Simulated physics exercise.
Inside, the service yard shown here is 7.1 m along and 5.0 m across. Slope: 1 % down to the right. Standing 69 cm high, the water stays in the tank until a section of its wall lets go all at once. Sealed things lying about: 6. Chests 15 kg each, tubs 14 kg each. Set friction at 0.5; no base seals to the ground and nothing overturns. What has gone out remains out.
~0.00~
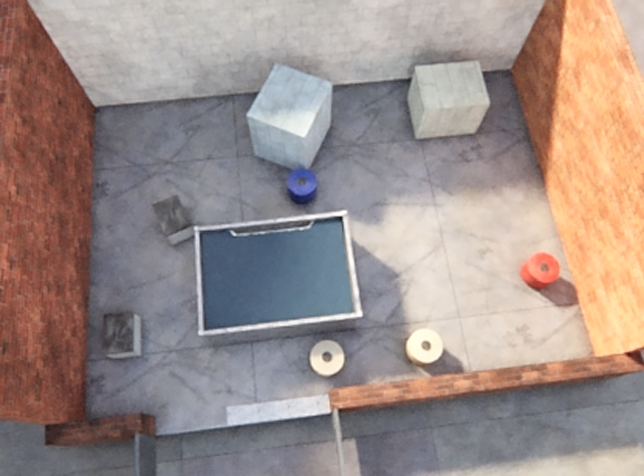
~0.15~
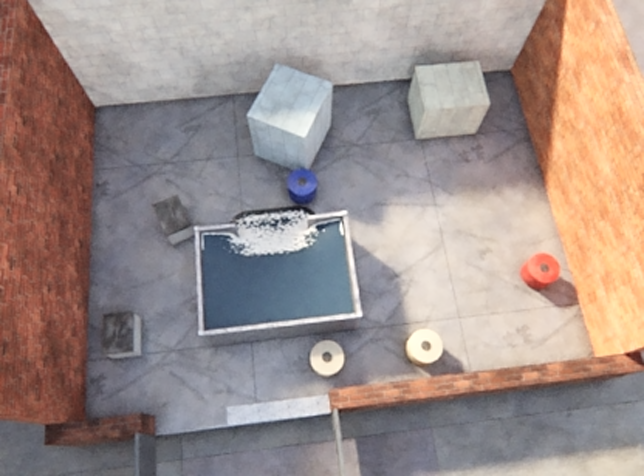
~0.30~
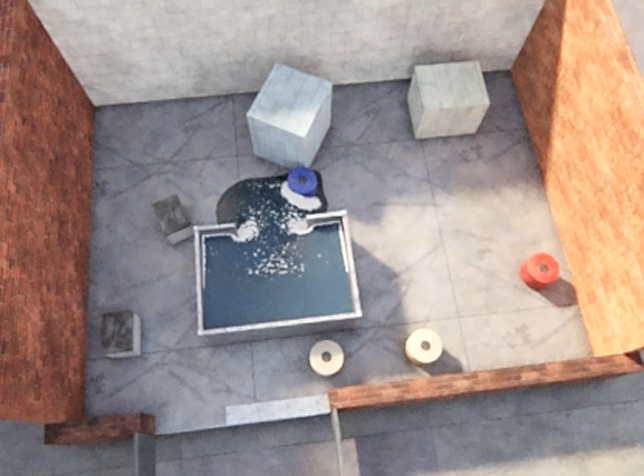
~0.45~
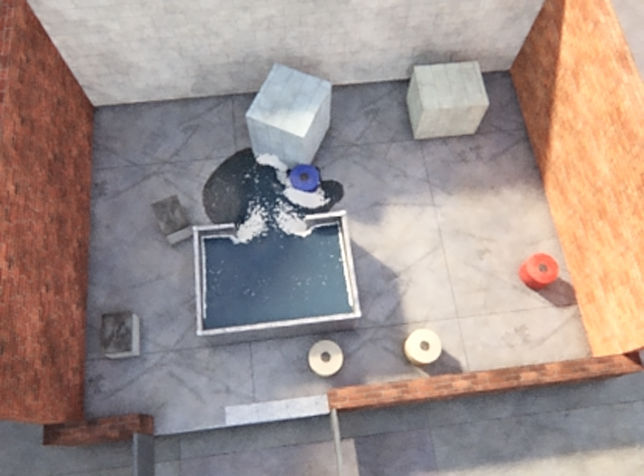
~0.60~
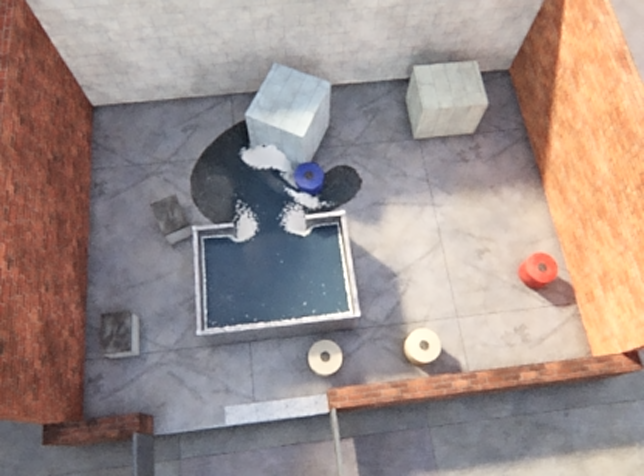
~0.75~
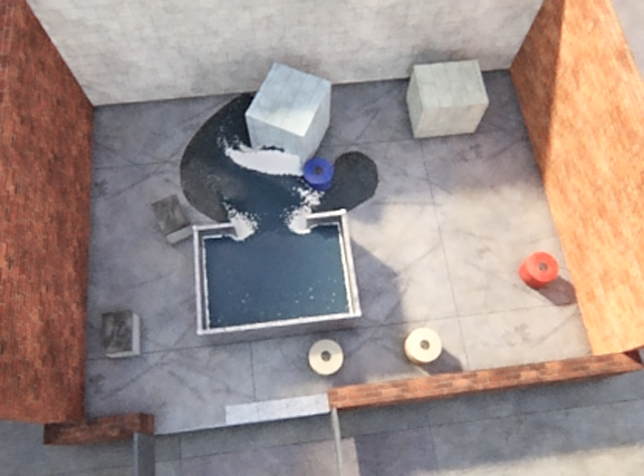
Water bursts from the tank's back side, spreads across the floor, and nudges the blue tub rightward.
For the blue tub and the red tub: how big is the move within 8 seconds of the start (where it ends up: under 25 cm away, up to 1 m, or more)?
One by one: The blue tub is taken well away; the red tub is hardly disturbed.
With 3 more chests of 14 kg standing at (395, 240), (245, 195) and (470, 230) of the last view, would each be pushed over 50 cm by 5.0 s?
Going through them in the order asked, they come out shy of the mark, clear of the mark and shy of the mark.
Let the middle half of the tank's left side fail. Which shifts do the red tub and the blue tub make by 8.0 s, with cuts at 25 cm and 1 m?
Under that change the red tub would sit tight and the blue tub would sit tight.
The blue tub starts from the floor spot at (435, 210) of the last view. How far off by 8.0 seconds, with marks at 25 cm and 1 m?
By that time it keeps its spot.
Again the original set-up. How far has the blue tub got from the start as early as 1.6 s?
By that time, close to 200 cm.
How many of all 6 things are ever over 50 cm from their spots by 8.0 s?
By my count, 2.
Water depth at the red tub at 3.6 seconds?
Around 1 cm.
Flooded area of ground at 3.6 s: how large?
Somewhere about 24 m2, give or take.
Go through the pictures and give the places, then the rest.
The first picture shows the blue tub at (302, 182) rests on the ground; the red tub at (544, 267), on the bottom; 2.7 m2 under water; 0 of 6 have shifted.
The second picture shows the blue tub at (302, 182) rests on the ground; the red tub at (544, 268), on the bottom; water covers 3.3 m2; 0 of 6 have shifted.
The third picture shows the blue tub at (302, 180) rests on the ground; the red tub at (543, 268), on the bottom; 4.1 m2 under water; 0 of 6 have shifted.
The fourth picture shows the blue tub at (304, 177) rests on the ground, 9 cm from its start; the red tub at (543, 268) rests on the ground; water covers 4.9 m2; 1 of 6 have shifted.
The fifth picture shows the blue tub at (309, 176) rests on the ground, 16 cm from its start; the red tub at (542, 267) rests on the ground; 5.7 m2 under water; 1 of 6 have shifted.
The sixth picture shows the blue tub at (318, 171), on the bottom, 31 cm from its start; the red tub at (543, 267), on the bottom; water covers 6.8 m2; 1 of 6 have shifted.
After 1.6 s the blue tub is near (409, 137), 1.9 m from its start, aground; the red tub is near (543, 267), 0.0 m from its start, aground; 0 of 6 are out; 0 afloat.
After 3.6 s the blue tub is near (488, 146), 3.0 m from its start, aground; the red tub is near (543, 267), 0.0 m from its start, aground; 0 of 6 are out; 0 afloat.
After 5.6 s the blue tub is near (489, 146), 3.0 m from its start, aground; the red tub is near (543, 267), 0.0 m from its start, aground; 0 of 6 are out; 1 afloat.
After 8.0 s the blue tub is near (489, 146), 3.0 m from its start, aground; the red tub is near (543, 267), 0.0 m from its start, aground; 0 of 6 are out; 0 afloat.
